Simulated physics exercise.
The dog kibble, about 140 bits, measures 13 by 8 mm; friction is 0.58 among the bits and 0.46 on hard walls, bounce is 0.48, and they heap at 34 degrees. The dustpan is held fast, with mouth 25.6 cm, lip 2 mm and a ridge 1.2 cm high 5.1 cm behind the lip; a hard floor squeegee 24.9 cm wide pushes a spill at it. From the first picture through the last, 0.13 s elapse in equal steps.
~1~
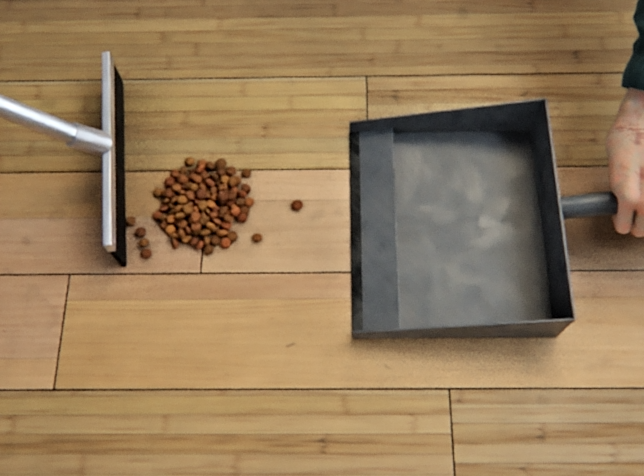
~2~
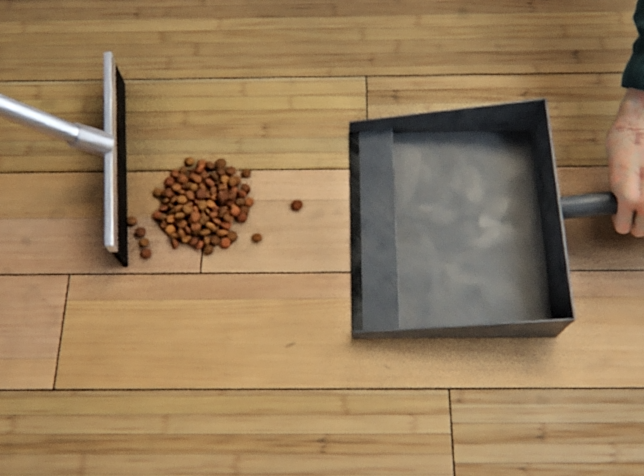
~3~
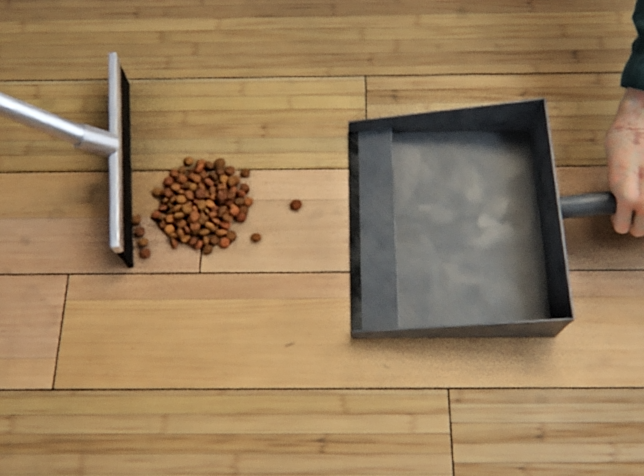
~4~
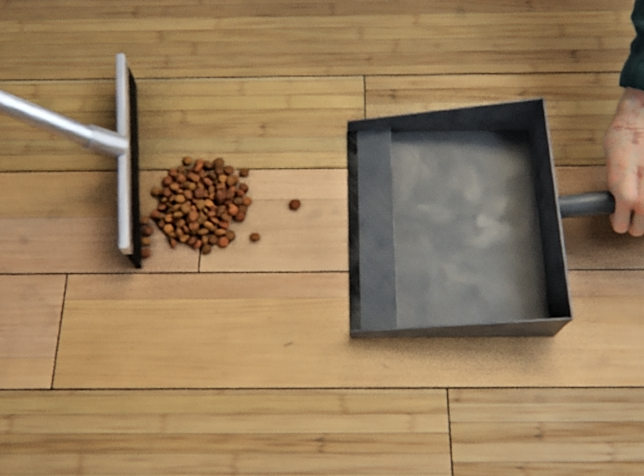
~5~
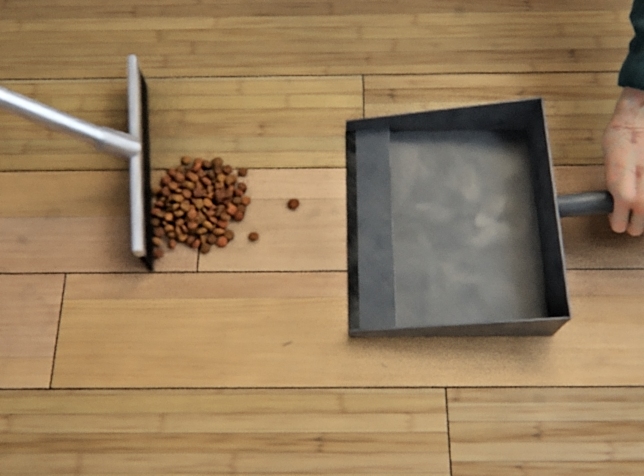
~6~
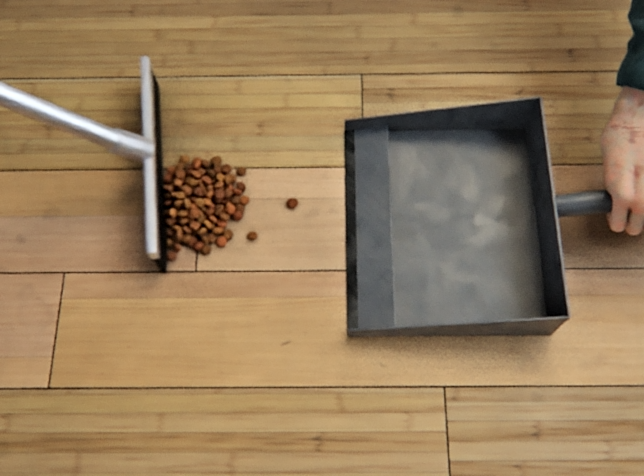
At first, a squeegee blade stands just left of a heap of brown kibble on a wooden floor, while a hand grips a dark dustpan at right. The blade slides slowly right, reaches the stray bits beside the heap, then presses into its left edge, while the pan stays nearly still.
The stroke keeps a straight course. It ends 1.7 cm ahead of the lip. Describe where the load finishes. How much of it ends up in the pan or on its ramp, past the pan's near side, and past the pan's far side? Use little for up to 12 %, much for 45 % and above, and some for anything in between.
Pan: Some; near side: Little; far side: Little.
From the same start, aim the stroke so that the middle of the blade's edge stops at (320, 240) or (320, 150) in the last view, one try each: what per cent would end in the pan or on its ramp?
I'd expect around 30 percent, then around 40 percent.
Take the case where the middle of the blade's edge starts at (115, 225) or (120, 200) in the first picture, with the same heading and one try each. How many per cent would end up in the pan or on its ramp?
Some 25 and 30 per cent.
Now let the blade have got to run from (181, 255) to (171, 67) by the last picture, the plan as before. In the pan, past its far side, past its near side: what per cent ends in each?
Final per cent - pan 55, far 10, near 0.
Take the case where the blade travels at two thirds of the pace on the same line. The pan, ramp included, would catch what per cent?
Then about 30 per cent.
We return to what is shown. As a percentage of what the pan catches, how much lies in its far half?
About 50 per cent.
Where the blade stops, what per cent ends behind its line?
Roughly 0 per cent of it.
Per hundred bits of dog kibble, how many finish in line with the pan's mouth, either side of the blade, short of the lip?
60 %.
Then, 0.16 s after the last picture, middle of the blade 12 cm from the lip; 0 % over the lip, far side 0 %, near side 0 %.
Then, 0.26 s after the last picture, middle of the blade 6 cm from the lip; 0 % over the lip, far side 0 %, near side 0 %.
Then, 0.50 s after the last picture, middle of the blade 3 cm from the lip; 35 % over the lip, far side 0 %, near side 0 %.
In the end, pan 35 %, near side 0 %, far side 0 %, in front of the lip or behind the blade 60 %.
